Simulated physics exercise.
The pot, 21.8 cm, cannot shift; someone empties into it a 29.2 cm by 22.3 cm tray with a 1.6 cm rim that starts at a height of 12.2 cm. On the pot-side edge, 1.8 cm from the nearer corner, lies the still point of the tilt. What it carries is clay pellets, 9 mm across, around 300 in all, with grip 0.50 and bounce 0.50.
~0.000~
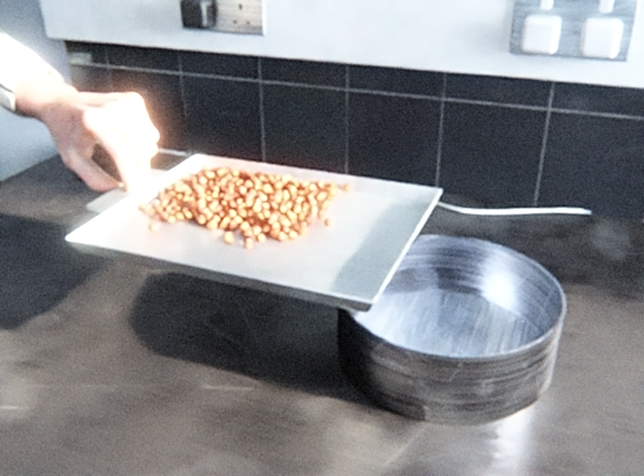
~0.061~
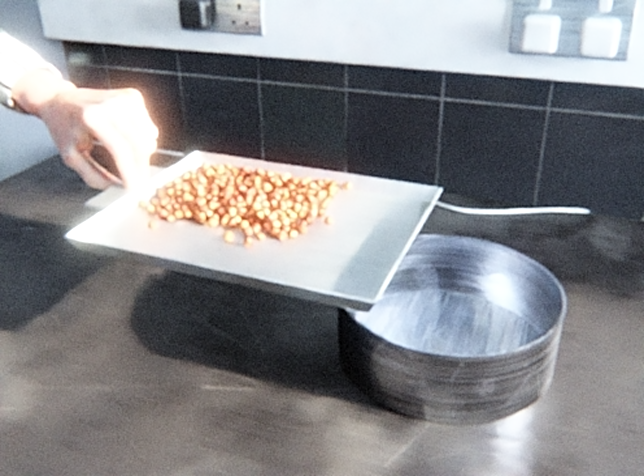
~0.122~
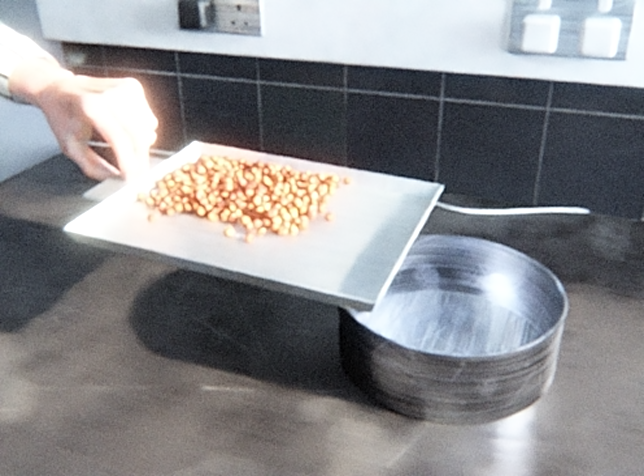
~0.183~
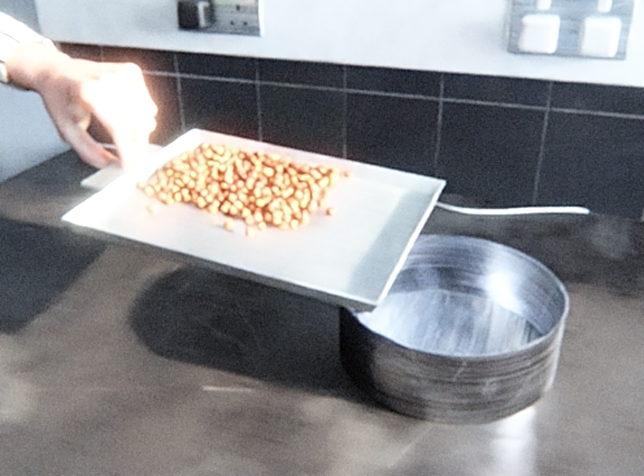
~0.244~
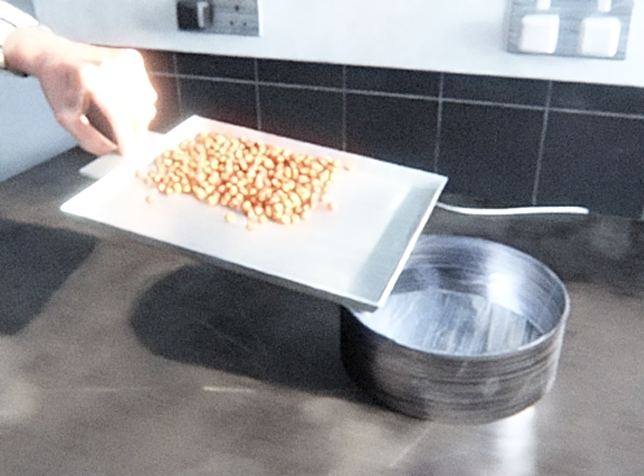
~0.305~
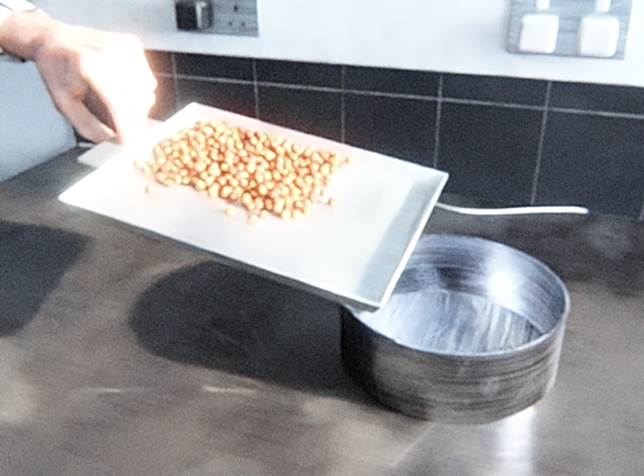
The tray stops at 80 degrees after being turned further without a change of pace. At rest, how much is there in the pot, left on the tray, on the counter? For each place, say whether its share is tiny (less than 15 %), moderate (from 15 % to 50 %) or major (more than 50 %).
As I see it, pot: Middling, tray: Minor, counter: Major.
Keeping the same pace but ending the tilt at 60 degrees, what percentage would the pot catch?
It would land at about 10 percent.
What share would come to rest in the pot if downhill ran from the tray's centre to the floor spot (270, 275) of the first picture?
About 0 per cent.
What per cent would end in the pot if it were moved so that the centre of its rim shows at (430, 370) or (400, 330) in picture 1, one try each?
I'd say close to 100 percent for the first spot and 100 percent for the second.
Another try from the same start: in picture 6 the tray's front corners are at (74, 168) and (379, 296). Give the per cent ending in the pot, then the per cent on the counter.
You'd end with pot at 95 and counter at 5.
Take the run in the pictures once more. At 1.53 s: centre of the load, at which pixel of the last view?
My estimate is roughly (401, 279).
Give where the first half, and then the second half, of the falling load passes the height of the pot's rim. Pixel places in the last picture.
First half close to (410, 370), second half close to (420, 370).
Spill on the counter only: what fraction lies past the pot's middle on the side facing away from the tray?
Some 60 per cent.
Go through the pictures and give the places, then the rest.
Tray tilt 0 degrees, front corners at (76, 236) and (368, 296); middle of the pieces at (244, 197); pot at (448, 286), in the first frame.
Tray tilt 1 degrees, front corners at (76, 234) and (369, 296); middle of the pieces at (244, 194), in the second frame.
Tray tilt 3 degrees, front corners at (75, 227) and (371, 297); middle of the pieces at (244, 188), in the third frame.
Tray tilt 5 degrees, front corners at (73, 217) and (373, 297), lowest corner right front; middle of the pieces at (244, 179), in the fourth frame.
Tray tilt 8 degrees, front corners at (72, 207) and (375, 298), lowest corner right front; middle of the pieces at (245, 170), in the fifth frame.
Tray tilt 11 degrees, front corners at (70, 197) and (376, 299), lowest corner right front; middle of the pieces at (245, 161); pot at (451, 285). Its pace works out near 45 degrees a second, in the sixth frame.
After 1.04 s, tilt 43 degrees; the tray holds 90 %, the pot 0 %.
Then, at 1.53 s, tilt 65 degrees; the tray holds 60 %, the pot 10 %.
After 2.09 s, tilt 80 degrees; the tray holds 5 %, the pot 25 %.
By 3.0 s all is still; pot 25 %, tray 0 %, counter 75 %.
